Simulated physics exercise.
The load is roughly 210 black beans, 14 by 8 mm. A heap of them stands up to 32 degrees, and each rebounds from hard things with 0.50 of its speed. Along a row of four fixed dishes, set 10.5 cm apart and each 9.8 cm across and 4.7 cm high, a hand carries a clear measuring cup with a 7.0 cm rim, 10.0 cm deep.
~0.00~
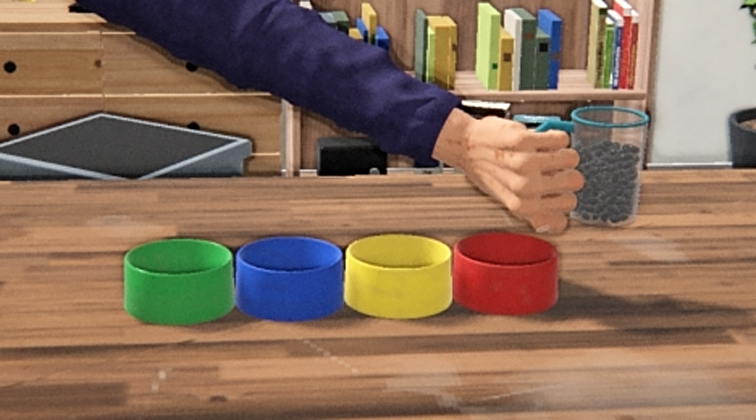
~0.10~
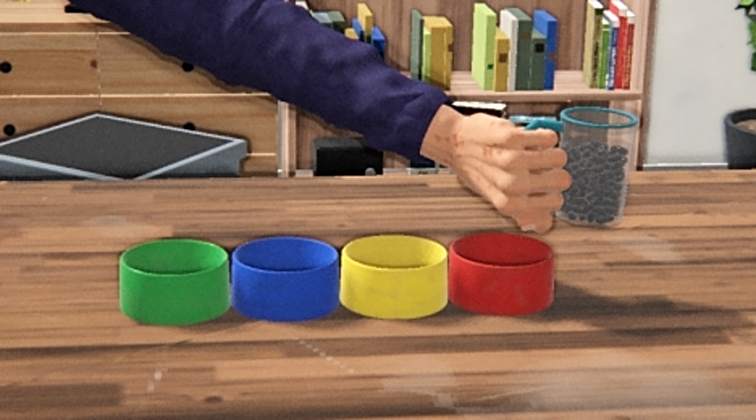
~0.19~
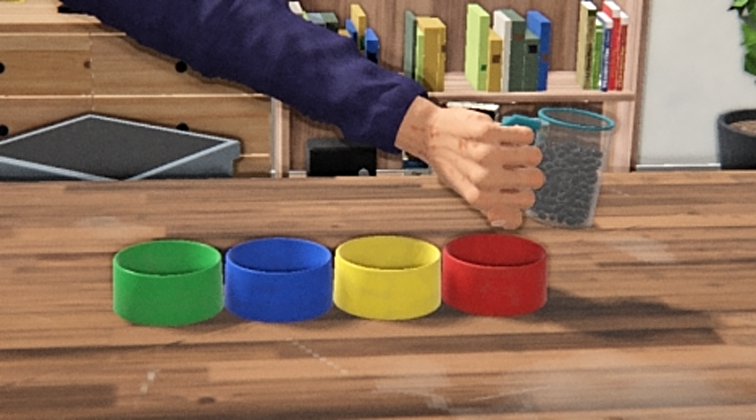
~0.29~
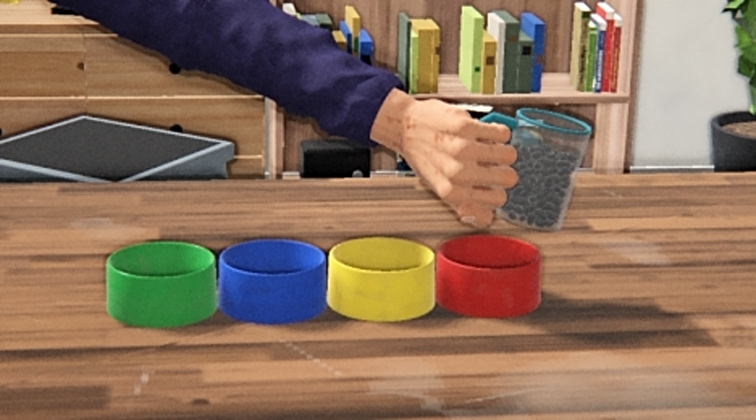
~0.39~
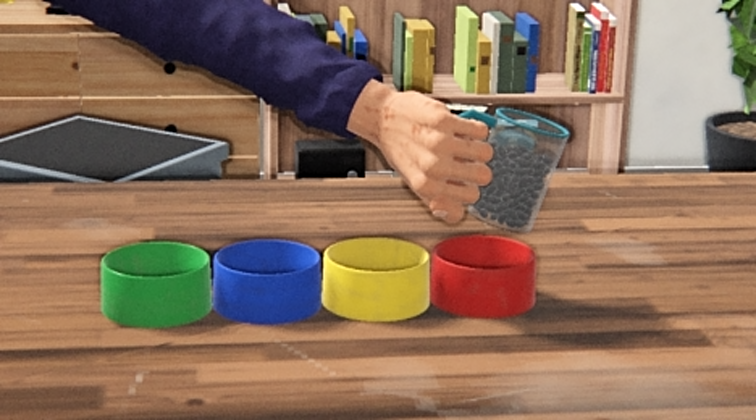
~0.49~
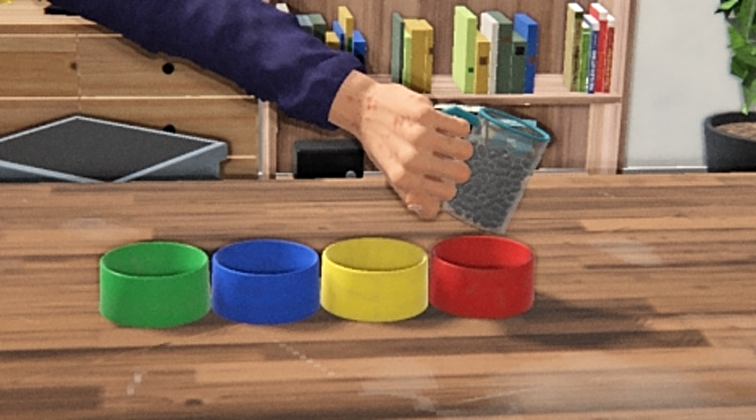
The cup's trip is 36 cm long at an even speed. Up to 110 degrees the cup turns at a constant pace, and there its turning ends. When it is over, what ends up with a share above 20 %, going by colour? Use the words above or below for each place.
Red dish: Below; blue dish: Above; green dish: Below; yellow dish: Below; counter: Below.
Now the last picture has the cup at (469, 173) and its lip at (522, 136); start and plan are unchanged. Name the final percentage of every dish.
The red dish keeps 0, the blue dish 100, the green dish 0 and the yellow dish 0.
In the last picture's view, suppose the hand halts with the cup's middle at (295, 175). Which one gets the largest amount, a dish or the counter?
That'd be yellow, it takes the most.
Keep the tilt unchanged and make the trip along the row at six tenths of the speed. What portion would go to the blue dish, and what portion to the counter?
Shares: Blue 40, counter 10.
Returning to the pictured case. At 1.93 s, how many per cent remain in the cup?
Roughly 100 per cent.
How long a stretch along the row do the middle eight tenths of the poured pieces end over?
That stretch measures near 5 centimetres.
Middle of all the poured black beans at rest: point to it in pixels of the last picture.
About (273, 282).
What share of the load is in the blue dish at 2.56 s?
Estimate: Near 50 %.
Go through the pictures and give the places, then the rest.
Cup at (606, 167), tilt 0 degrees, lip at (646, 117), moved 0.0 cm; middle of the pieces at (601, 183); red dish at (506, 250); yellow dish at (399, 252); blue dish at (290, 255); green dish at (179, 257), in the first frame.
Cup at (594, 168), tilt 2 degrees, lip at (635, 118), moved 0.8 cm; middle of the pieces at (588, 184), in the second frame.
Cup at (568, 169), tilt 6 degrees, lip at (612, 123), moved 2.7 cm; middle of the pieces at (561, 185), in the third frame.
Cup at (541, 171), tilt 11 degrees, lip at (589, 128), moved 4.7 cm; middle of the pieces at (533, 186), in the fourth frame.
Cup at (516, 172), tilt 16 degrees, lip at (566, 132), moved 6.7 cm; middle of the pieces at (507, 186), in the fifth frame.
Cup at (494, 172), tilt 21 degrees, lip at (547, 137), moved 8.7 cm; middle of the pieces at (484, 186); red dish at (482, 253); yellow dish at (375, 256); blue dish at (266, 258); green dish at (154, 260). The cup turns about 50 degrees a second and travels 20 cm a second, in the sixth frame.
After 1.35 s, tilt 62 degrees; cup holds 100 %.
Then, at 1.93 s, tilt 90 degrees; cup holds 100 %.
After 2.56 s, tilt 110 degrees; cup holds 50 %, blue 50 %.
In the end, at 4.0 s, red 0 %, blue 100 %, green 0 %, yellow 0 %, counter 0 %.
